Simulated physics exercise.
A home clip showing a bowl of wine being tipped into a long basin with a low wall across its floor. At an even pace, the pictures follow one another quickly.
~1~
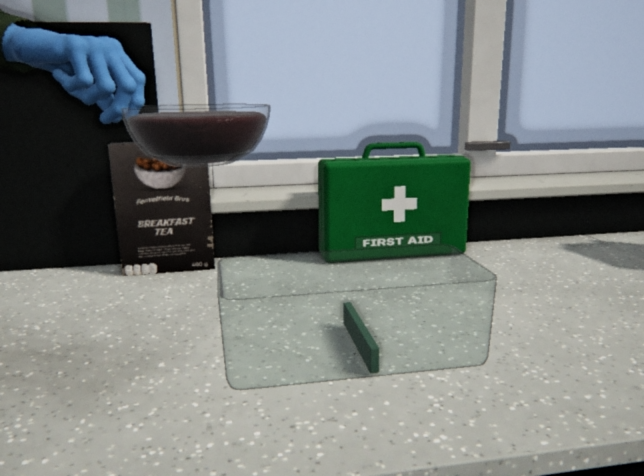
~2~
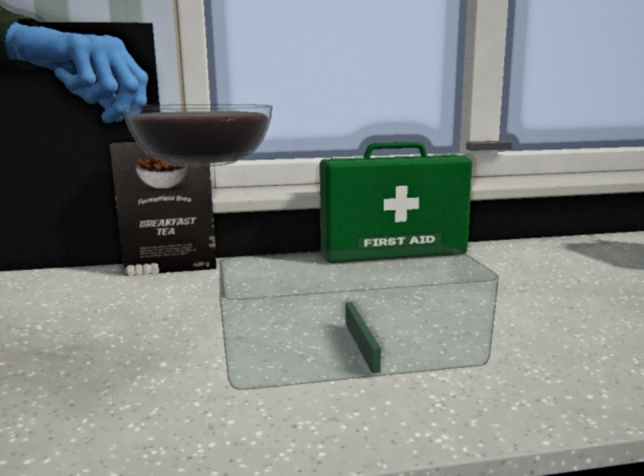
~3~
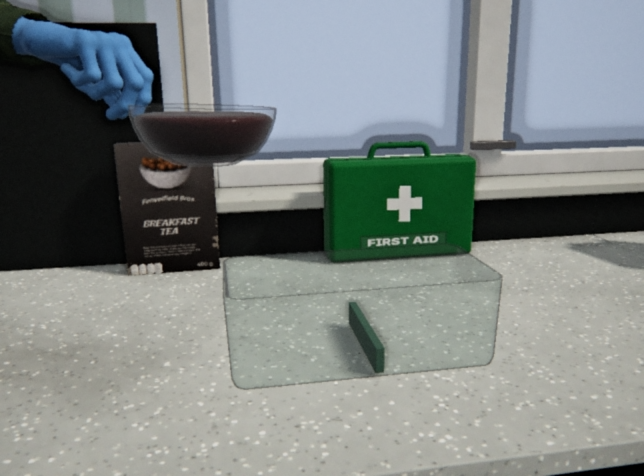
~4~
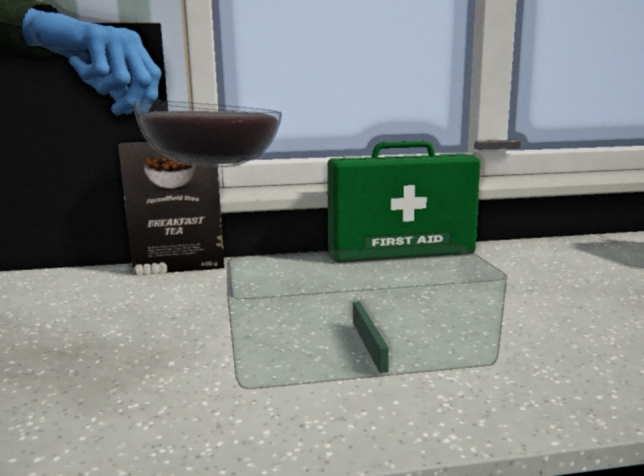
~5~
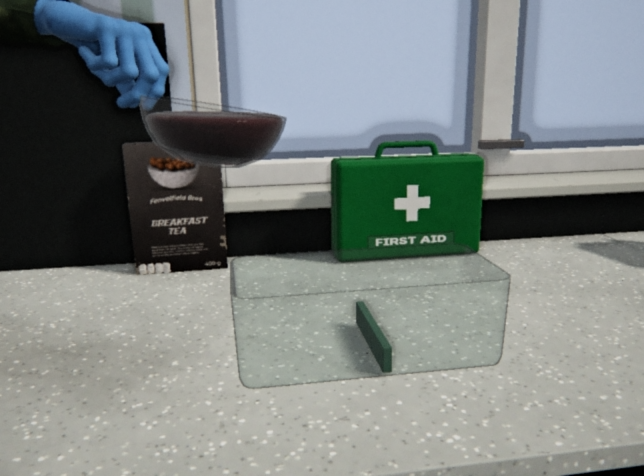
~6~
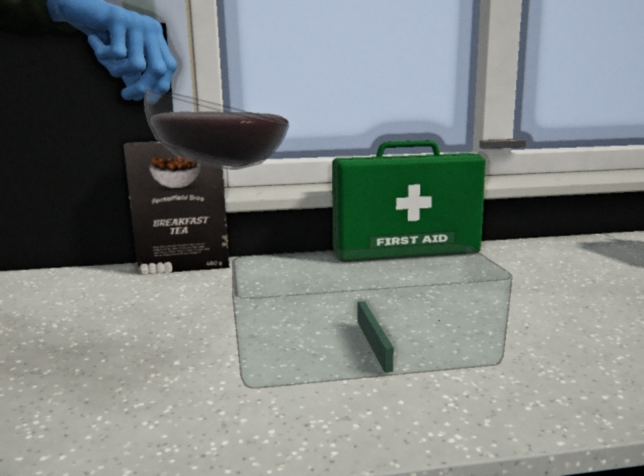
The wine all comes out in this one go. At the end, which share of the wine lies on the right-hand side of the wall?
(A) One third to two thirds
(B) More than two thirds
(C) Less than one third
Less than one third.
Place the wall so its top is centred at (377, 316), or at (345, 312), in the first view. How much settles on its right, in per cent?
Near 5 % and 30 %.
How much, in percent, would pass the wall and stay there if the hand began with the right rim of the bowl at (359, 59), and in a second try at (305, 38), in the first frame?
Roughly 85 % and 65 %.
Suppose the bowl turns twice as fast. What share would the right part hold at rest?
Near 15 parts in a hundred.
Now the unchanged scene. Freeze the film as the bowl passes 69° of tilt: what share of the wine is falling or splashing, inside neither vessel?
That comes to near 40 percent.
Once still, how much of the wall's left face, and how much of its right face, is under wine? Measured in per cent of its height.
On the left it's around 70 per cent; on the right, 20 per cent.
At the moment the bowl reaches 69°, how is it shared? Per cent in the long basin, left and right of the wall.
Left: 30 %. Right: 5 %.
A moment on, the bowl is tipped part way and 25 per cent is still to pour, 30 is left of the wall and 3 right of it.
Next, the bowl is tipped right over and 0 per cent is still to pour, 84 is left of the wall and 10 right of it.
Then the bowl is tipped right over and 0 per cent is still to pour, 83 is left of the wall and 15 right of it.
Later the bowl is tipped right over and 0 per cent is still to pour, 83 is left of the wall and 16 right of it.
At rest 82 per cent lies left of the wall, 16 right of it and 1 outside.
